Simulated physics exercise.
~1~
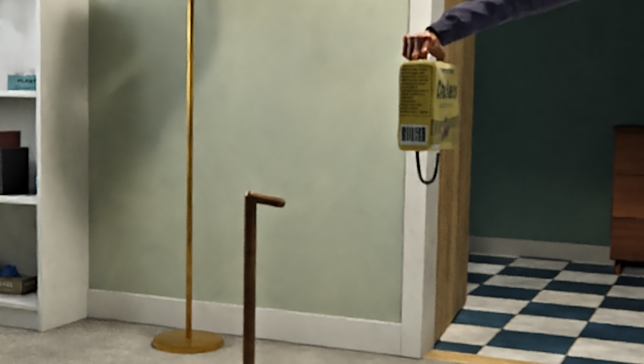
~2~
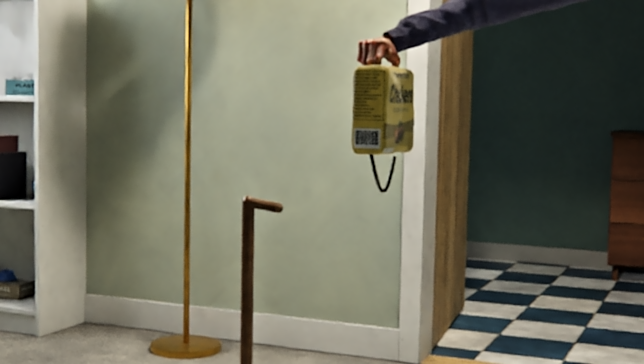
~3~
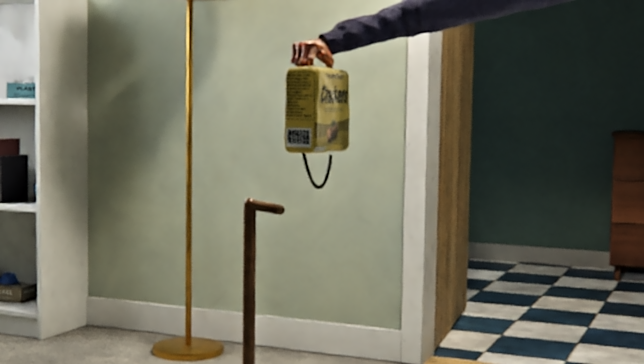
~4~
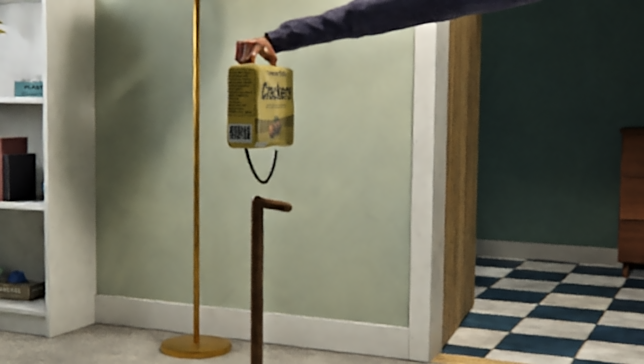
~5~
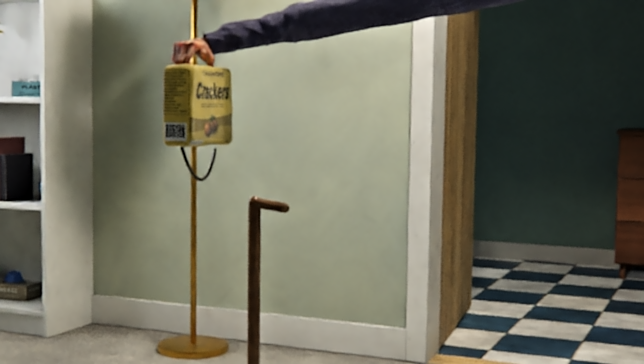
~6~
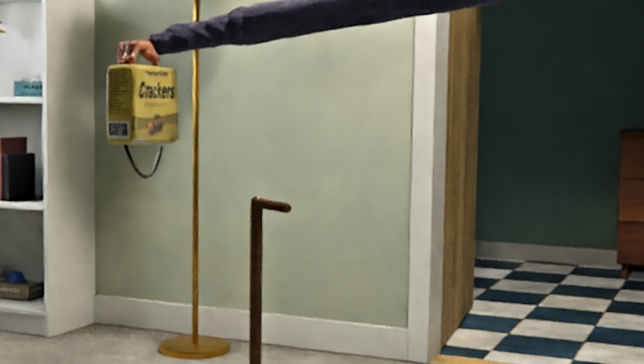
A hand carries a yellow bag left over a brown post and past it without catching.
